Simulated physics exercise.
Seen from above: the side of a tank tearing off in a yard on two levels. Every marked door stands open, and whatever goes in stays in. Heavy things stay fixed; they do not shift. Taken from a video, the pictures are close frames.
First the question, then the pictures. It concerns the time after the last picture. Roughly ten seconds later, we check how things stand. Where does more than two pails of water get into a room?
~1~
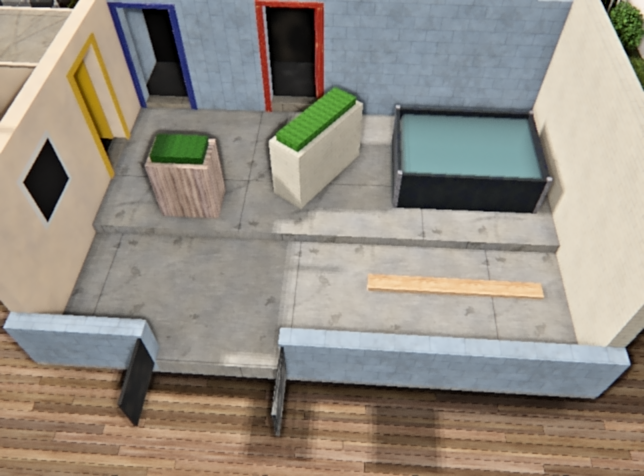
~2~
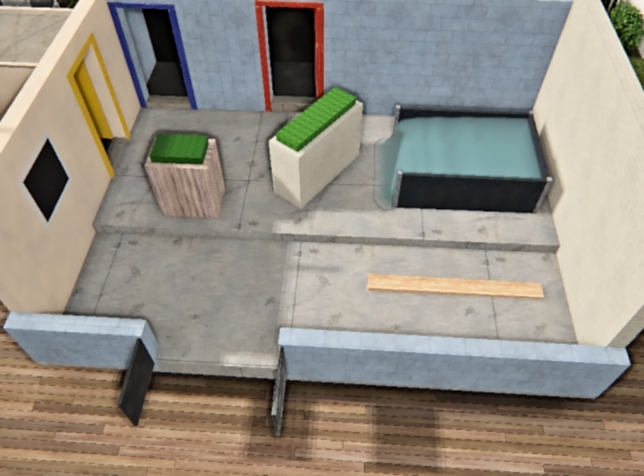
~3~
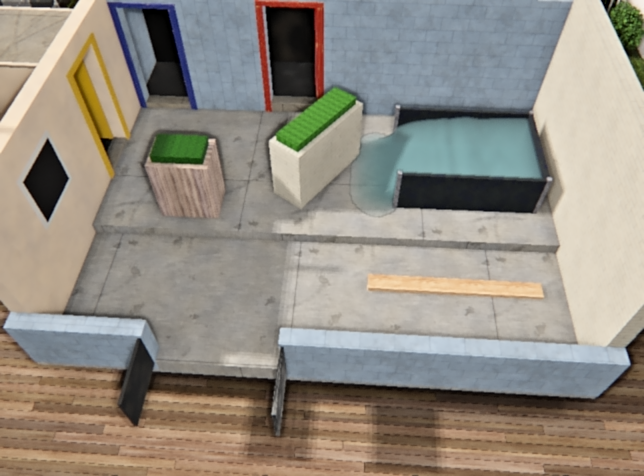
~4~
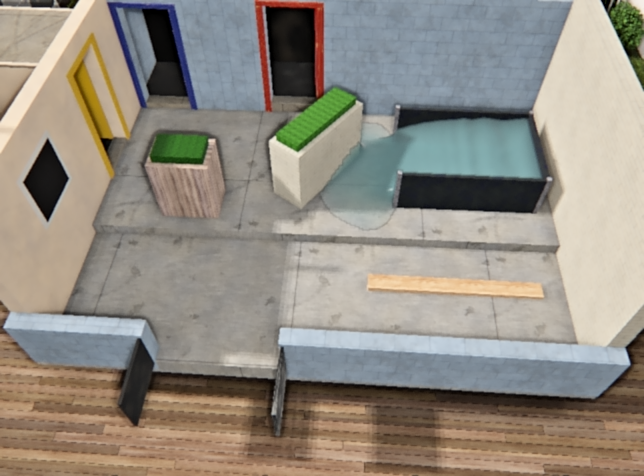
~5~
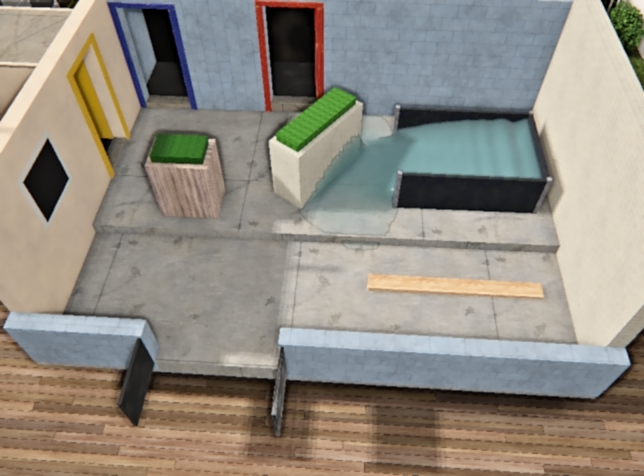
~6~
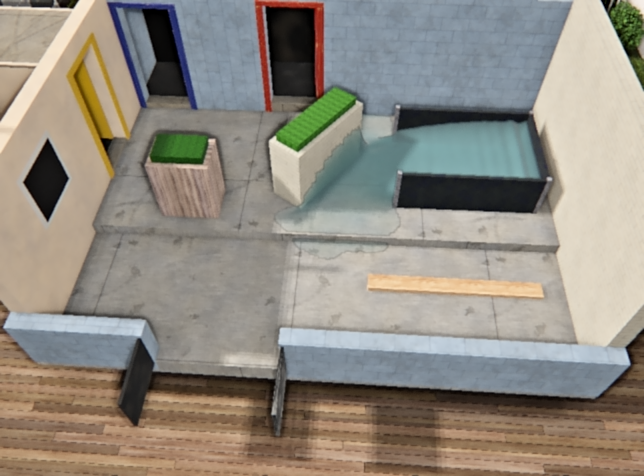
The yellow door will let through over two buckets, the blue door will let through no more than two buckets, the red door will let through no more than two buckets.
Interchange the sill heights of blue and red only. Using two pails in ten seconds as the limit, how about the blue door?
Result for blue: It admits less.
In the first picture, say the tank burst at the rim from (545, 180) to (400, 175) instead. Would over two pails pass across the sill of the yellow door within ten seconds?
In that case yellow comes in lower.
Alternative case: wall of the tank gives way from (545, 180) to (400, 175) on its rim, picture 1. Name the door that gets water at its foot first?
I'd say the door marked yellow.
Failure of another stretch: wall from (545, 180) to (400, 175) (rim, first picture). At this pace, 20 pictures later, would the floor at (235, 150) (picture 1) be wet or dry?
Spot status: Not reached.
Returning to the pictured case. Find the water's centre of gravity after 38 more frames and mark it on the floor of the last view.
Near pixel (306, 218).
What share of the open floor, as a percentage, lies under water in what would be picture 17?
It should be close to 50 %.
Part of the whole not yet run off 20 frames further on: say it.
Roughly 84 percent.
A moment on, water covers 25 % of the floor; the yellow door not reached, the blue door not reached, the red door wet at the sill, nothing in.
Next, water covers 50 % of the floor; the yellow door not reached, the blue door wet at the sill, nothing in, the red door wet at the sill, nothing in.
Then, water covers 75 % of the floor; the yellow door over two buckets in, the blue door under two buckets in, the red door under two buckets in.
Later, water covers 85 % of the floor; the yellow door over two buckets in, the blue door under two buckets in, the red door under two buckets in.
In the end, water covers 85 % of the floor; the yellow door over two buckets in, the blue door under two buckets in, the red door under two buckets in.
